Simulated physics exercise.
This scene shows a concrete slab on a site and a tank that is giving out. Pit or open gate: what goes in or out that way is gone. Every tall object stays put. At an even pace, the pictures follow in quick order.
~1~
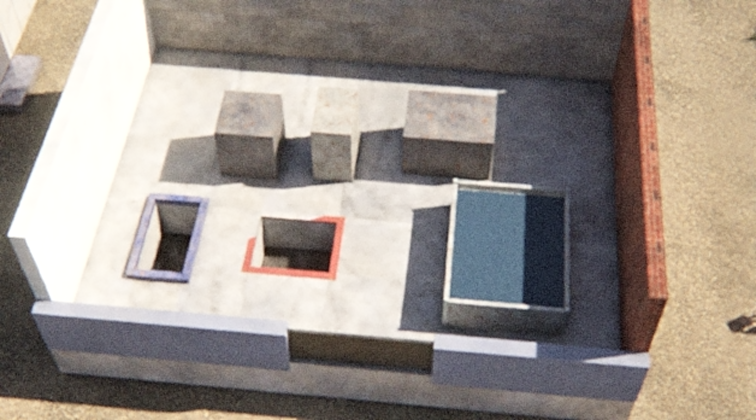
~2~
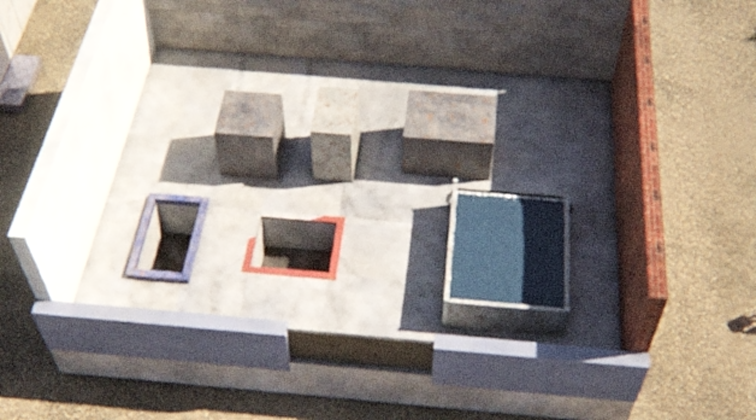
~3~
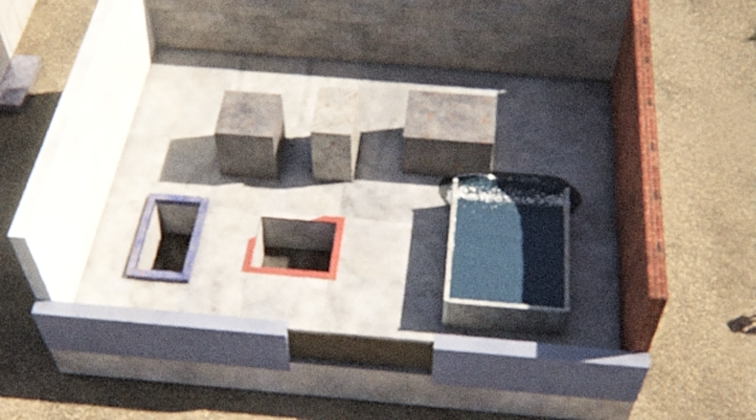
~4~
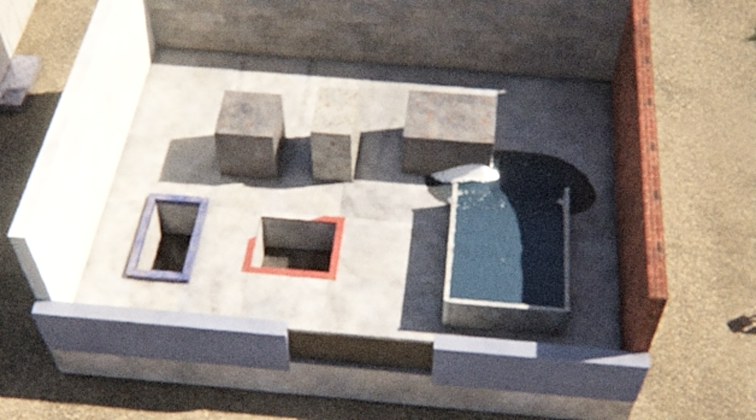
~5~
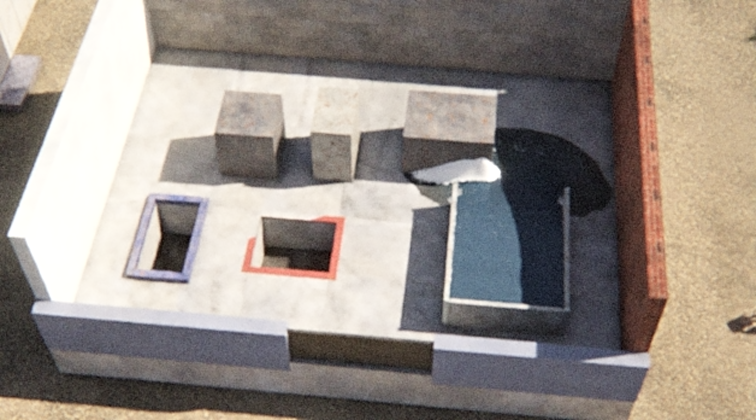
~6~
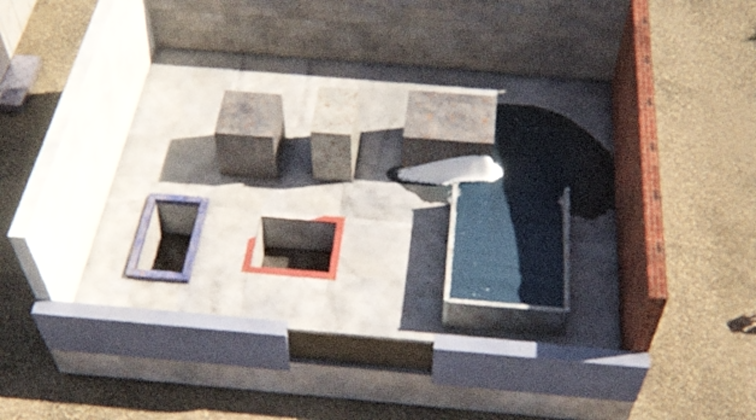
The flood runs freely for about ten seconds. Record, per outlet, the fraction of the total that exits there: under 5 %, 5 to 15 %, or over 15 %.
In order: The gate ends up with a share that stays below five per cent, the blue pit ends up with a share that stays below five per cent, the red pit ends up with a share within five to fifteen per cent.
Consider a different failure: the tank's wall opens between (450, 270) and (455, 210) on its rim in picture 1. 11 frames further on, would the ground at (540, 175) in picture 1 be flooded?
Check at the given point: Unwetted.
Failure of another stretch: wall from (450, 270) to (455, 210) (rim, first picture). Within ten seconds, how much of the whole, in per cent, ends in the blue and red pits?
Blue 0 %, red 35 %.
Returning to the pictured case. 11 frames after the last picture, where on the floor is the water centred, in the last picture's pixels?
I'd point to (515, 191).
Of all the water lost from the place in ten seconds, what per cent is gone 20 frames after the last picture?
Log: Around 45 %, estimated.
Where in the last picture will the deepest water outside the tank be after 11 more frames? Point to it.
My pick is (602, 106).
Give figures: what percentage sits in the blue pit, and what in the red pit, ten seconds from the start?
In the order asked: 0 percent and 12 percent.
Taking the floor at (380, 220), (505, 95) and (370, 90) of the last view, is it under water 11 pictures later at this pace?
One after the other: Under water, covered, clear.
A moment on, water covers 20 % of the floor; the gate 0 %, the blue pit 0 %, the red pit 0 %.
Next, water covers 30 % of the floor; the gate 0 %, the blue pit 0 %, the red pit 2 %.
Then, water covers 40 % of the floor; the gate 0 %, the blue pit 0 %, the red pit 5 %.
Later, water covers 65 % of the floor; the gate 0 %, the blue pit 0 %, the red pit 9 %.
In the end, water covers 85 % of the floor; the gate 0 %, the blue pit 0 %, the red pit 12 %.
